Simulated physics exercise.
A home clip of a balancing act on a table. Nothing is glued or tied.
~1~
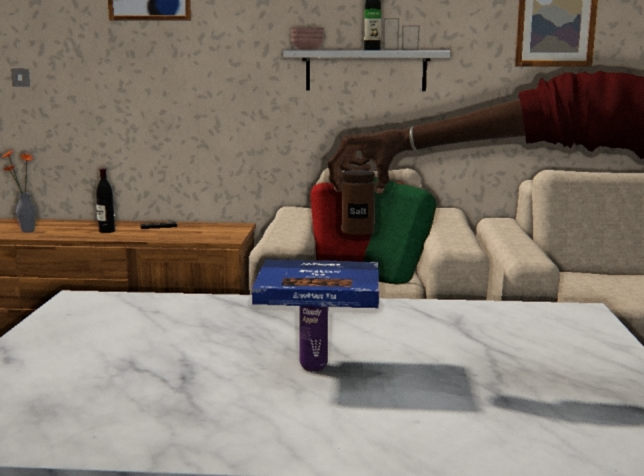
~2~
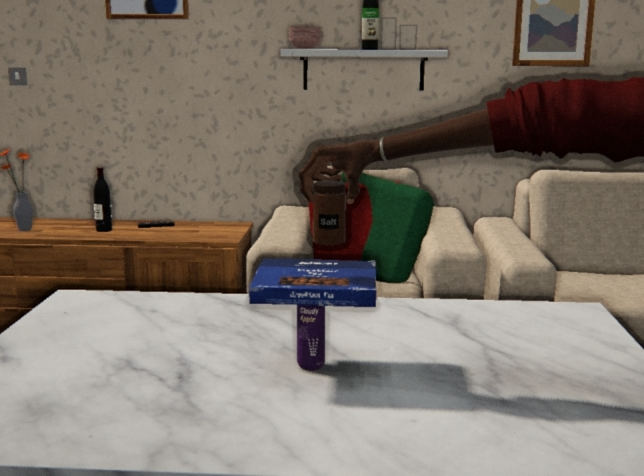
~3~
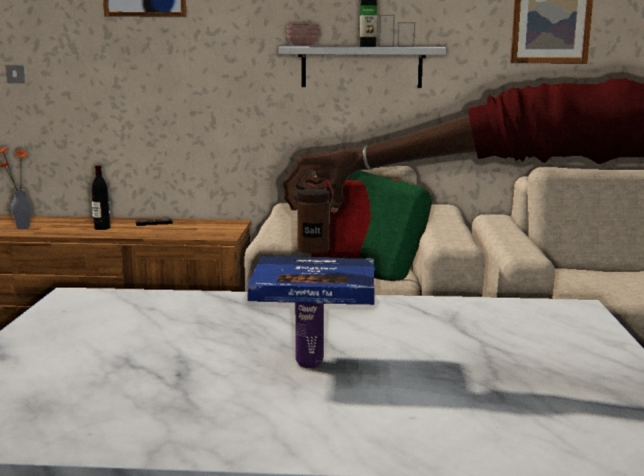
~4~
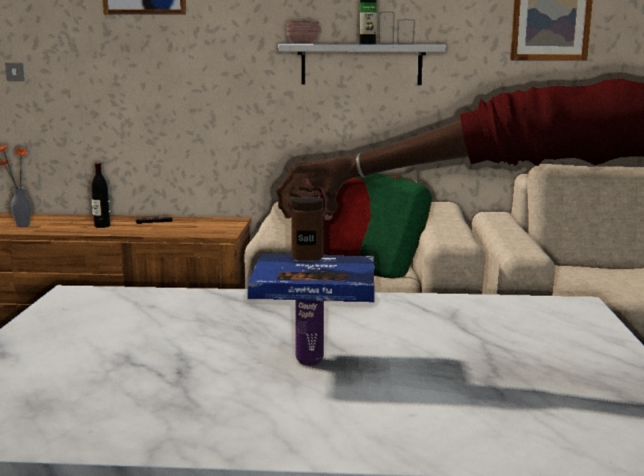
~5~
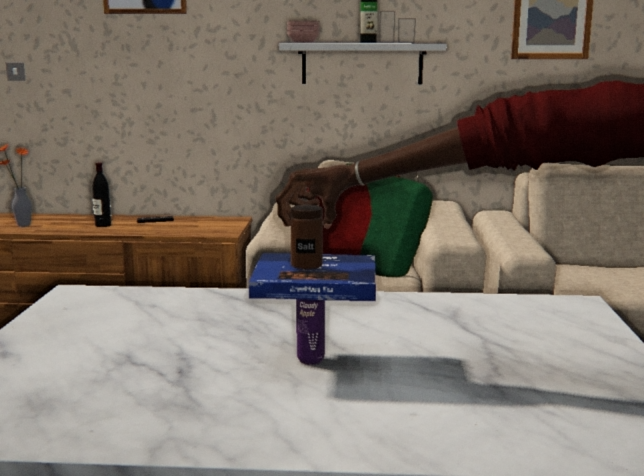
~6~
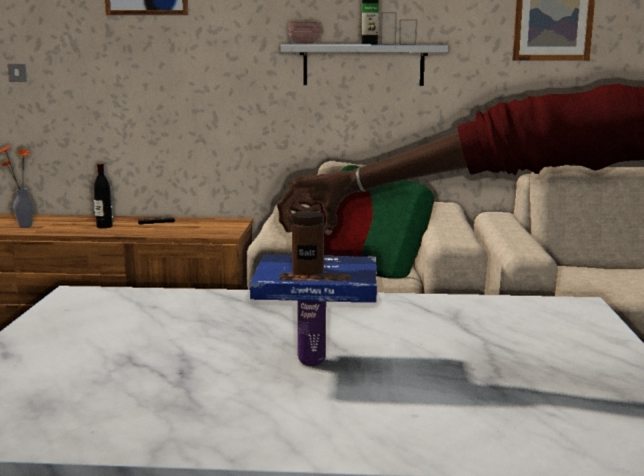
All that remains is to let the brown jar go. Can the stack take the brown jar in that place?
In the end the stack stays up.
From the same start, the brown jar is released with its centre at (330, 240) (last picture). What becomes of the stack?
Then it holds.
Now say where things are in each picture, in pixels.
Coming down; brown jar (358, 202); blue packet (318, 282), in the first picture.
Coming down; brown jar (329, 213); blue packet (316, 281), in the second picture.
Coming down; brown jar (314, 221); blue packet (314, 279), in the third picture.
Coming down; brown jar (307, 229); blue packet (314, 276), in the fourth picture.
Coming down; brown jar (307, 237); blue packet (315, 275), in the fifth picture.
Set down, still held; brown jar (308, 243); blue packet (316, 277), in the sixth picture.
Then, 0.50 s on from there, no change.
Then, 1.10 s on from there, brown jar resting near (308, 243).
In the end, all 3 unmoved. At the end, from the last picture's camera, brown jar near (308, 244). The stack keeps its balance.
